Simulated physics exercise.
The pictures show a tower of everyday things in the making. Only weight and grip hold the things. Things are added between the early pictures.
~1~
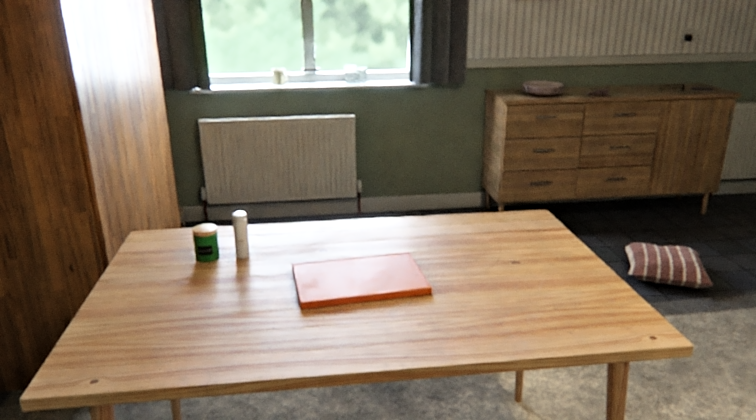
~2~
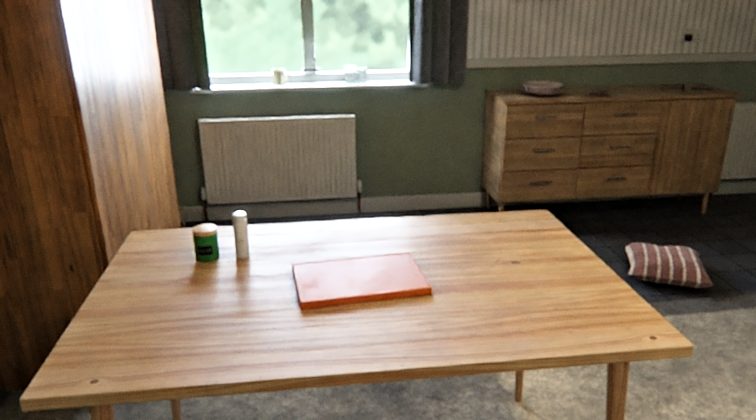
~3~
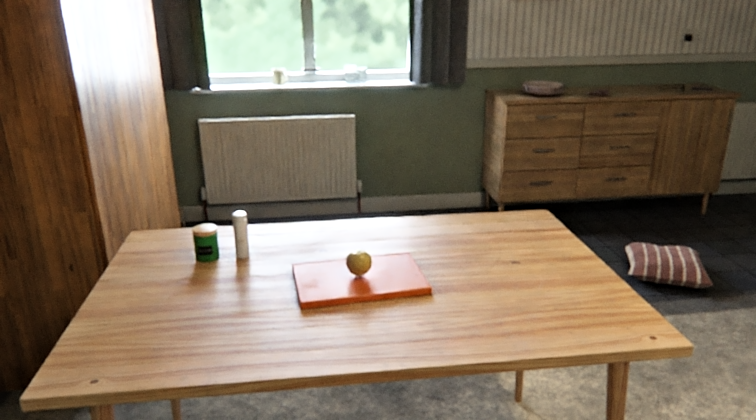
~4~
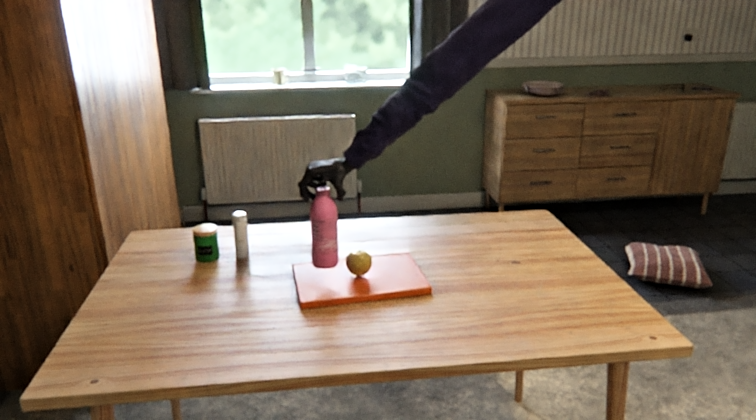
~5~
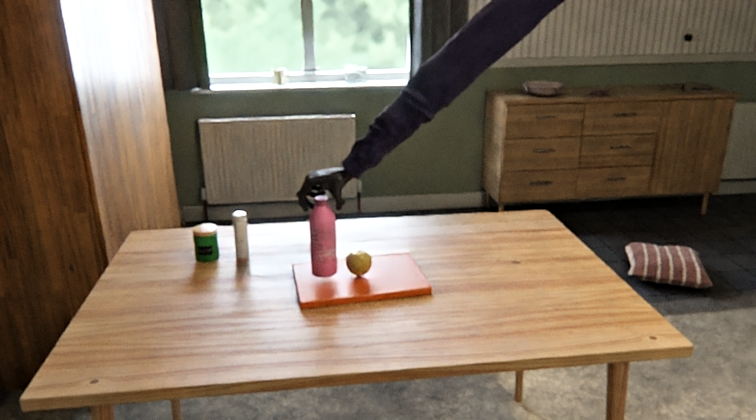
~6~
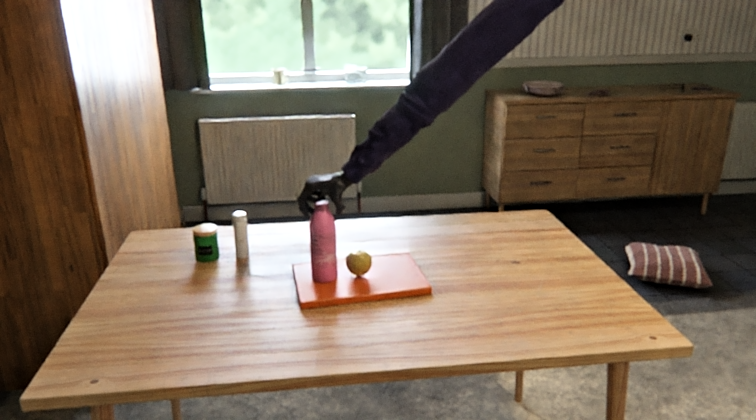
A yellow apple appears on the red board, then a hand lowers a pink bottle beside it.
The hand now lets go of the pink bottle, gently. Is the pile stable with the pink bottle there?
As it turns out, it holds.
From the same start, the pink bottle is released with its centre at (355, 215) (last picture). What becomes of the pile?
Then it loses its balance.
Then, 0.70 s past the last view, nothing moves.
Then, 1.60 s past the last view, pink bottle resting near (323, 241).
Finally, all 5 still in place. Final places as the last picture's camera would see them, pink bottle near (323, 241). The pile keeps its balance.
